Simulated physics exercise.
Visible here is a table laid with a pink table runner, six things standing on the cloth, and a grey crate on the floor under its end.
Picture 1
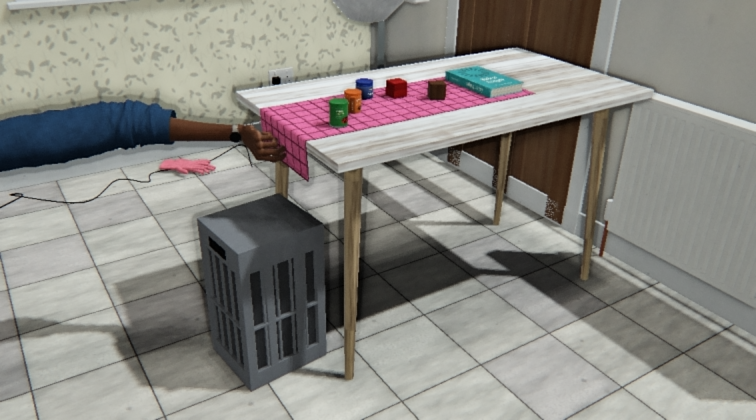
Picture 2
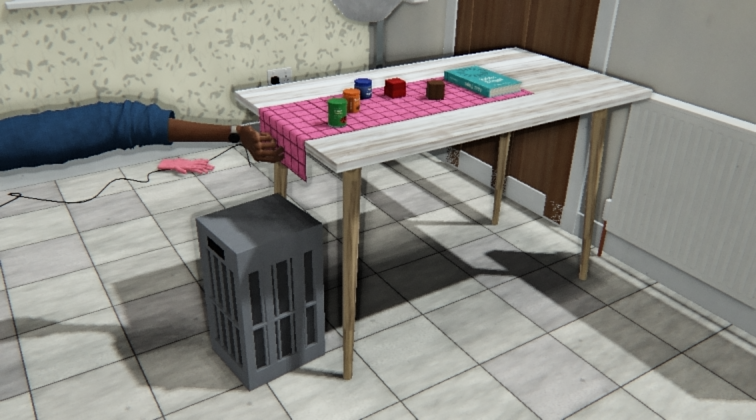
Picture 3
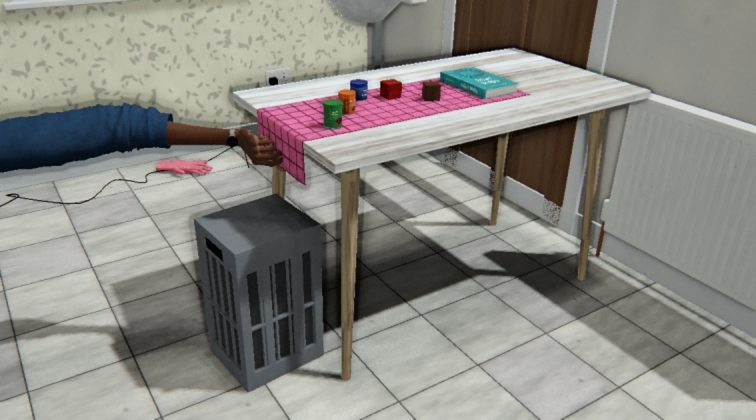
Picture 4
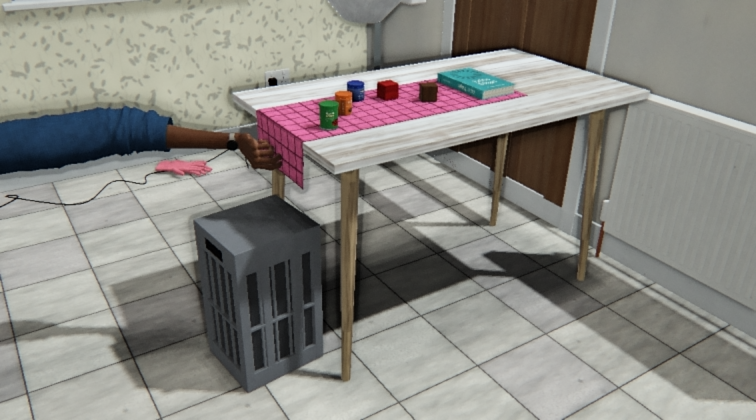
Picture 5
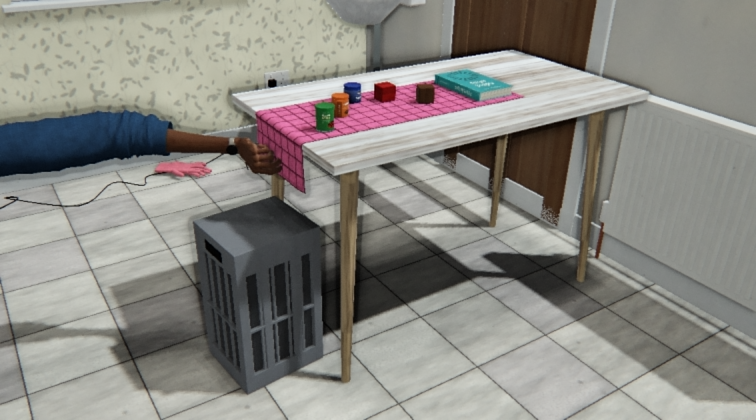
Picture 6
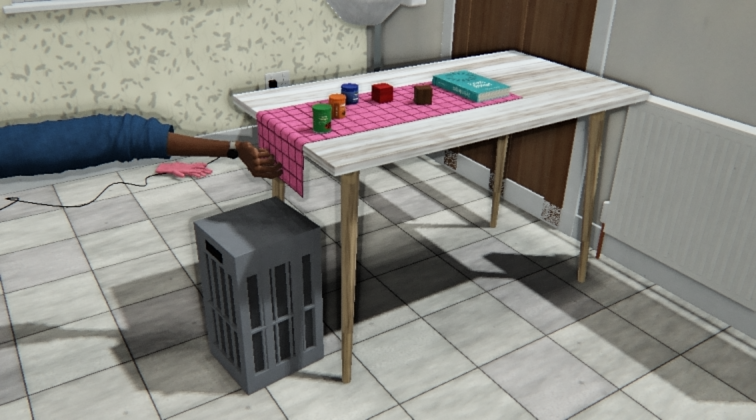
We see a hand gripping the end of a pink runner on a table above a grey crate, drawing the cloth slowly down and slightly left, while the pots, cubes and teal book on it shift a little leftward too.
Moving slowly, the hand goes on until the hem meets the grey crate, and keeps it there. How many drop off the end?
Going over the edge will be one of them.
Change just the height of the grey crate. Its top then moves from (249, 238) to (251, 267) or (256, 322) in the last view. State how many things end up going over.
You'd get 2 and then 4.
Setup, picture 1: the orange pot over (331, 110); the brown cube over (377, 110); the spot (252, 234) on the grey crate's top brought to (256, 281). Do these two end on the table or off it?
Outcome for the orange pot: It is lost. Outcome for the brown cube: It is lost.
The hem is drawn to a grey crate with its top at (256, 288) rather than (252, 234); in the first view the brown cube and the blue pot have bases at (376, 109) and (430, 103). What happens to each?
Note: Brown cube lost; blue pot kept on top.
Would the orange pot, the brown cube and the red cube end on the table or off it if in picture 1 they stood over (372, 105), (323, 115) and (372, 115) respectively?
Of these three, the orange pot rides it out, the brown cube takes a tumble, the red cube rides it out.
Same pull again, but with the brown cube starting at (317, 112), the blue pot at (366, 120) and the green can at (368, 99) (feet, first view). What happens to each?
The brown cube topples down; the blue pot stays put; and the green can stays put.
A little later, hem on the crate; green can gone.
When it is over, hem on the crate; green can gone. It carries off one.
